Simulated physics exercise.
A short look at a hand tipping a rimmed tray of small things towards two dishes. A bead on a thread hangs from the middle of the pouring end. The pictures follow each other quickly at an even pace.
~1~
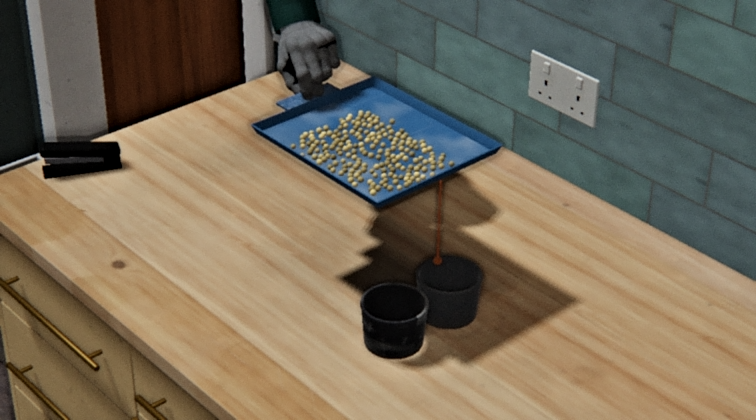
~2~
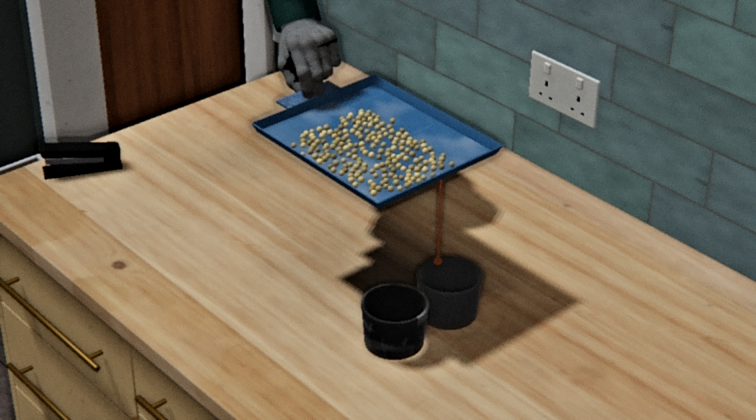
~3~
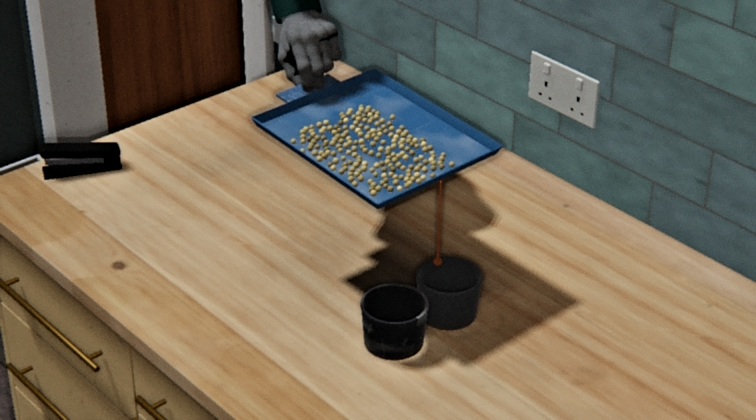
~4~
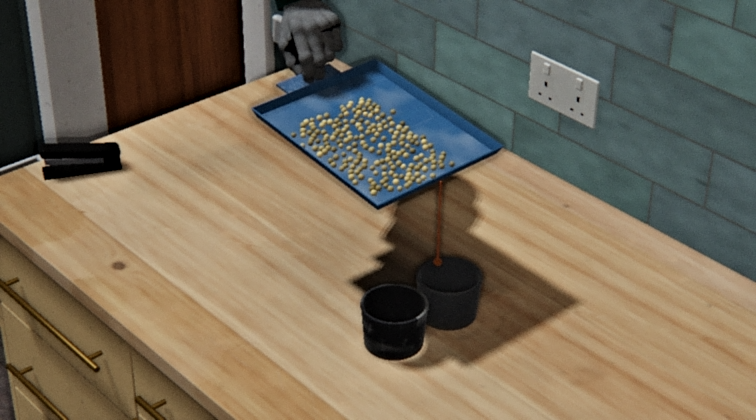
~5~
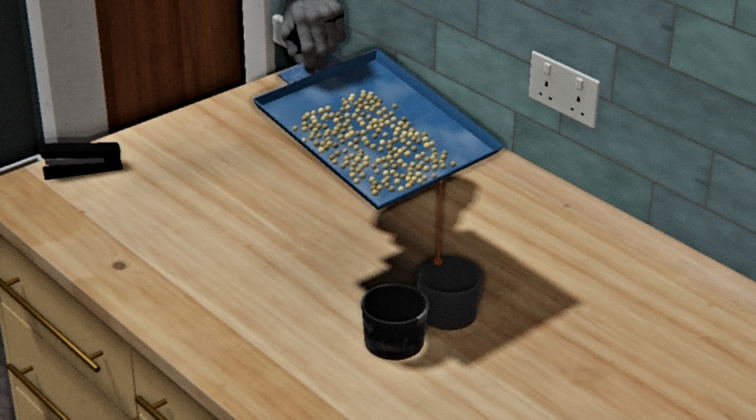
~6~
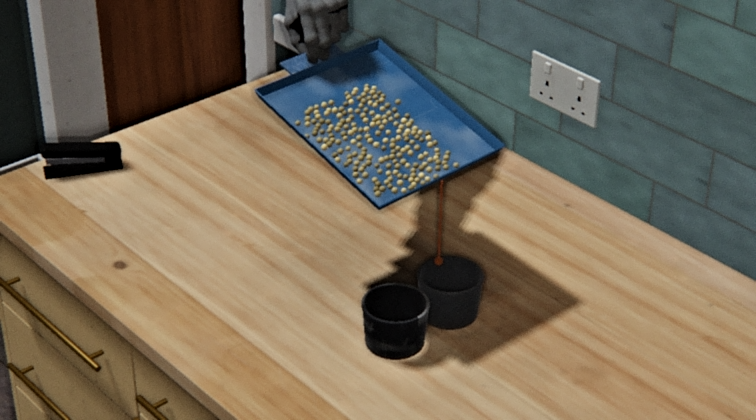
A gloved hand slowly raises the near-wall end of a blue tray of soya beans.
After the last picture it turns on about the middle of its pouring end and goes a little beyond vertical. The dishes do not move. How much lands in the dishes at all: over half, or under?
They take over half between them.
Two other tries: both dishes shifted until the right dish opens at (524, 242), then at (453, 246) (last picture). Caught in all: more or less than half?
In turn: Under half; the smaller part.
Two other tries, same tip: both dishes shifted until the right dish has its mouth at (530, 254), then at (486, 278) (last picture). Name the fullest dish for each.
In turn: The dish on the left; the left dish.
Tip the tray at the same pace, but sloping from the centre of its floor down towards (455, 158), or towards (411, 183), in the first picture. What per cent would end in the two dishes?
About 10 and 80 per cent.
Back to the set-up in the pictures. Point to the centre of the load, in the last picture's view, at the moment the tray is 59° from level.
Close to (422, 182).
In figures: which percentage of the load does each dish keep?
The left dish has 40 per cent, the right dish has 30.
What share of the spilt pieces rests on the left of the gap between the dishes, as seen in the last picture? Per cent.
Some 20 per cent.
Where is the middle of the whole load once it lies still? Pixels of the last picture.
Roughly at (415, 327).
Shortly afterwards, tray tipped steeply; the bulk on the tray; a little in the left dish; a little in the right dish; a little outside both; only a few in the air.
Next, tray tipped right over; near a third in the left dish; near a third in the right dish; near a third outside both.
Some moments later, tray tipped past a quarter turn; near a third in the left dish; near a quarter in the right dish; near a third outside both.
In the end, tray tipped past a quarter turn; near a third in the left dish; near a quarter in the right dish; near a third outside both.
